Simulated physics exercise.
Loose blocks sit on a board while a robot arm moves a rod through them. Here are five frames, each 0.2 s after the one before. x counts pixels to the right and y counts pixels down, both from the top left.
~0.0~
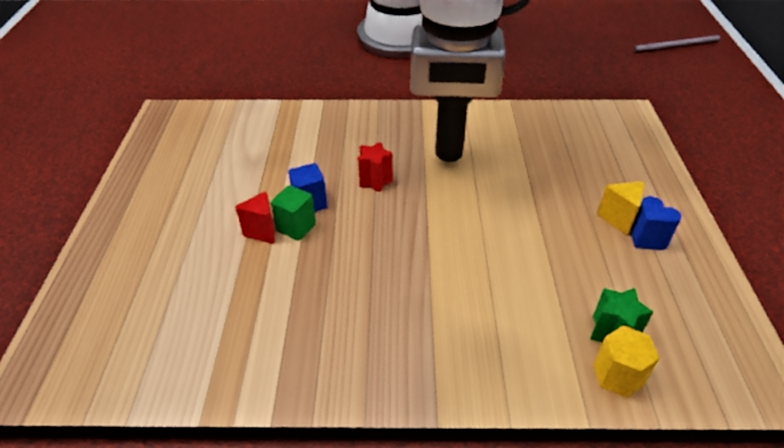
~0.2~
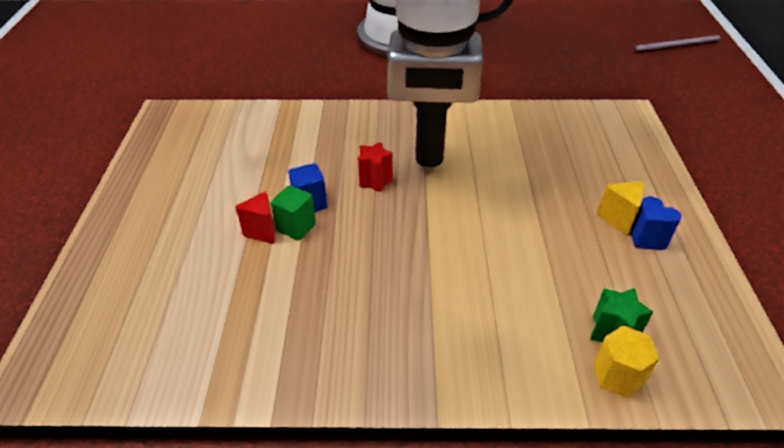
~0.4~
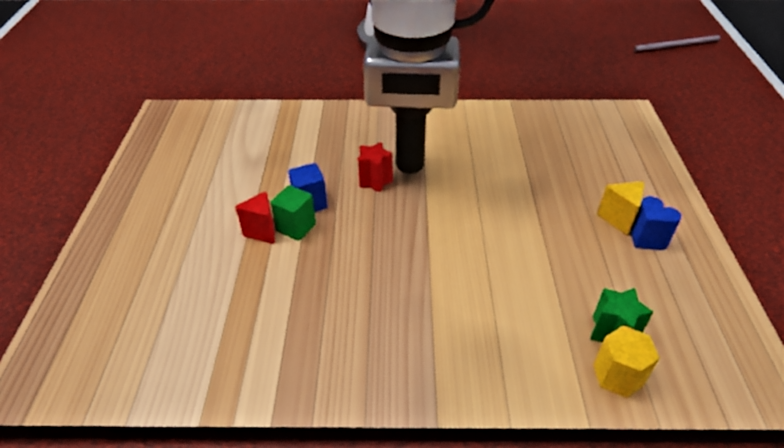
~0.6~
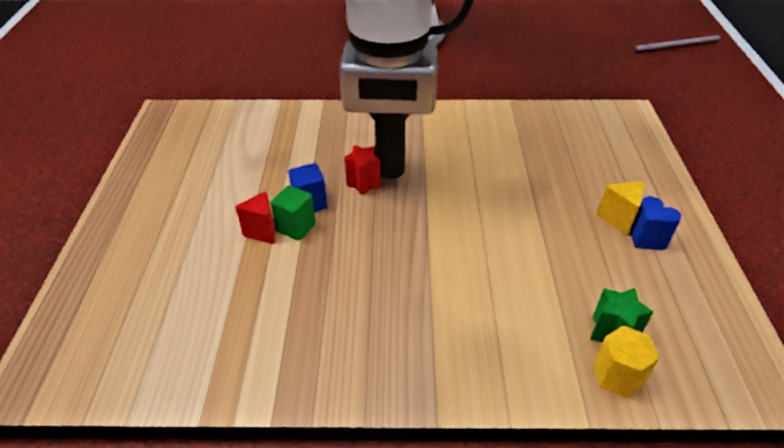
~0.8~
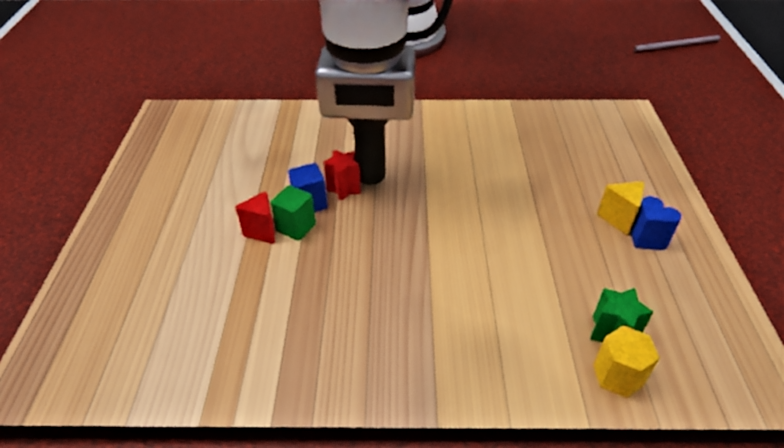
A robot arm moves a black rod left, pushing the red star toward the blue block.
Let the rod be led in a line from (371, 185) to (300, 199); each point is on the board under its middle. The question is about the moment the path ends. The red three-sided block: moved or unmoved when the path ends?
Moved away.
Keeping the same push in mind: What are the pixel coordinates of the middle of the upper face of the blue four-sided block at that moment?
I think it will end close to (240, 186).
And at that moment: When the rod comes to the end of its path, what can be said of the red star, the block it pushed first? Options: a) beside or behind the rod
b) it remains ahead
The answer is b.
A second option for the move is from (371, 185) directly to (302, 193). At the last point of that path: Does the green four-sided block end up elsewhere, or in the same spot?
Shifted.
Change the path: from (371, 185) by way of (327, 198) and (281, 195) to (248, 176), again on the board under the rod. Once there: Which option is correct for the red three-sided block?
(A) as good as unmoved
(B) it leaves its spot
My answer is option B.
What follows on the original path. Halfway along, rod at (335, 182); green four-sided block at (284, 202), turned 35° anticlockwise; blue four-sided block at (279, 179), turned 20° anticlockwise; red star at (304, 164).
At the end, rod at (298, 189); red three-sided block at (242, 211), turned 50° anticlockwise; green four-sided block at (284, 203), turned 35° anticlockwise; blue four-sided block at (240, 186), turned 15° anticlockwise; red star at (266, 171).
